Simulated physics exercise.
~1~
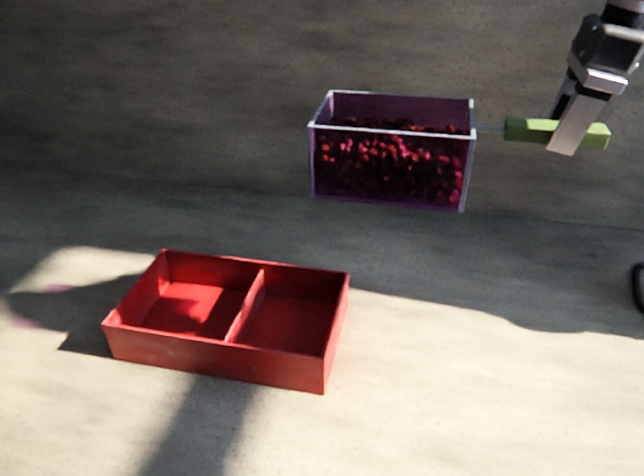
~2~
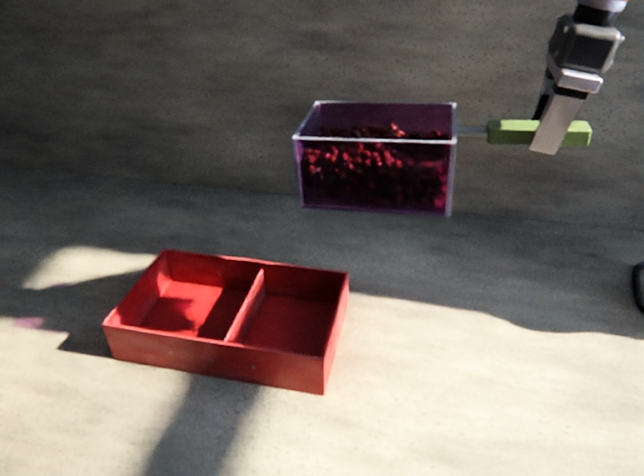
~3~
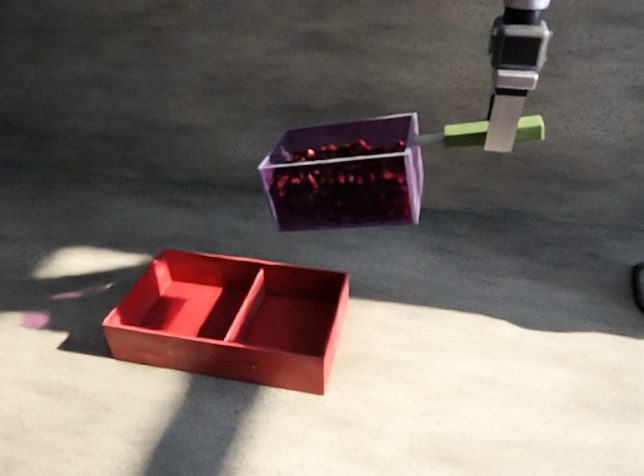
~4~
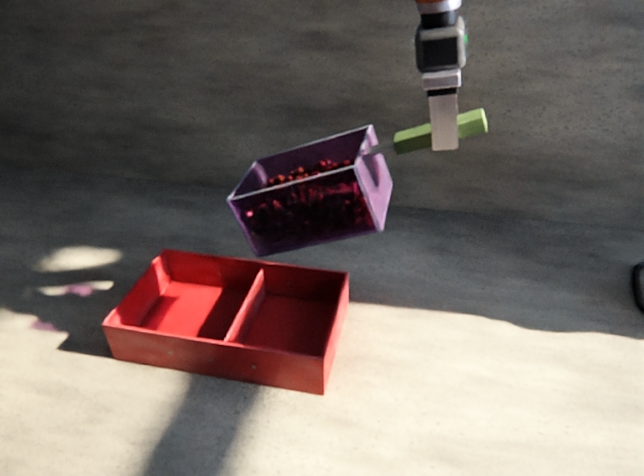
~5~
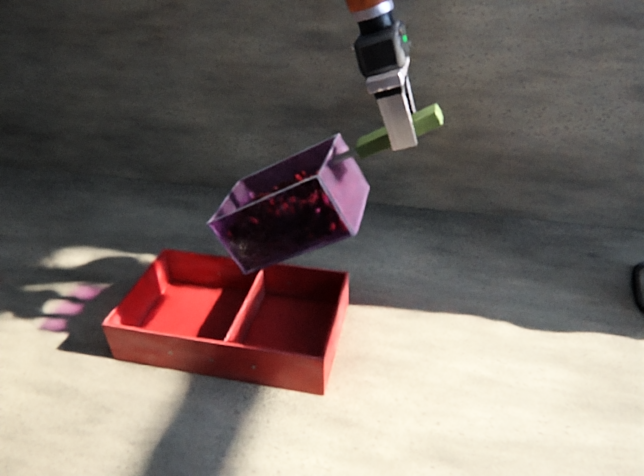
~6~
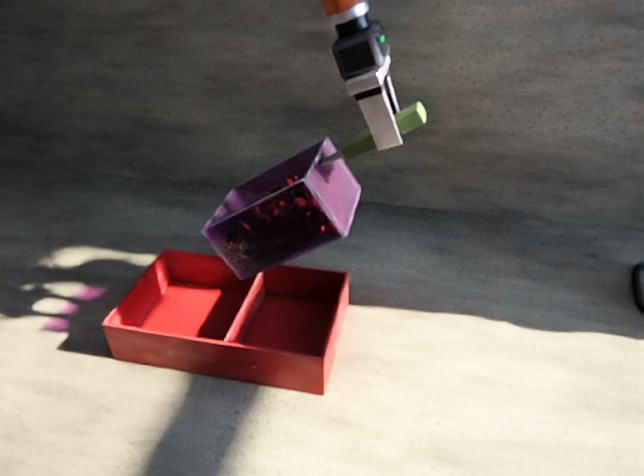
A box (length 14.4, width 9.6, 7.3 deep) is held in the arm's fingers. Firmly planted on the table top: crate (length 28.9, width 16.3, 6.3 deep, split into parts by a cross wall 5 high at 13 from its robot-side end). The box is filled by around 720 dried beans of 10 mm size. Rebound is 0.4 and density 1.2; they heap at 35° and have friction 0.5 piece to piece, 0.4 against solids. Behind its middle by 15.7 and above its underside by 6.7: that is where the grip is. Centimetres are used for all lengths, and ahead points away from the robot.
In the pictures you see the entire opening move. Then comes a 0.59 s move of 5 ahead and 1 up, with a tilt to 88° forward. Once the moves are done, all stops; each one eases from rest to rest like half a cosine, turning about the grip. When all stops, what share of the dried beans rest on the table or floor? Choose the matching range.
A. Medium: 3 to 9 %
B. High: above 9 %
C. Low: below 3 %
Low: Below 3 % (C).
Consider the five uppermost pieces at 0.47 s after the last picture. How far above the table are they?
Estimated height above table: About 24 centimetres.
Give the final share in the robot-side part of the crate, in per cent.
The share comes to around 50 per cent.
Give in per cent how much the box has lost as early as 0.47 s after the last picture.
Around 0 percent at that moment.
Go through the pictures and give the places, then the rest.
The first frame shows the box floor at (390, 177), level; upper third of the load around (389, 141), from x 320 to 460, top at y 120; 715 in the box.
The second frame shows the box floor at (378, 184), tilted 3° forward; upper third of the load around (379, 149), from x 310 to 445, top at y 125.
The third frame shows the box floor at (352, 200), tilted 11° forward; upper third of the load around (362, 167), from x 280 to 415, top at y 145.
The fourth frame shows the box floor at (325, 217), tilted 22° forward; upper third of the load around (342, 185), from x 250 to 380, top at y 160.
The fifth frame shows the box floor at (306, 228), tilted 30° forward; upper third of the load around (321, 196), from x 230 to 355, top at y 165.
The sixth frame shows the box floor at (300, 232), tilted 33° forward; upper third of the load around (314, 200), from x 225 to 350, top at y 170; 715 in the box.
Then, 0.24 s on, tilted 52° forward, highest piece 25 above the table; 715 in the box.
Then, 0.47 s on, tilted 83° forward, highest piece 24 above the table; 698 in the box, 17 in the robot-side part.
Then, 0.79 s on, tilted 88° forward, highest piece 24 above the table; 515 in the box, 200 in the robot-side part.
Then, 1.84 s on, tilted 88° forward, highest piece 23 above the table; 361 in the box, 354 in the robot-side part.
In the end, 361 in the box, 354 in the robot-side part. That is 0 % on the table or floor.
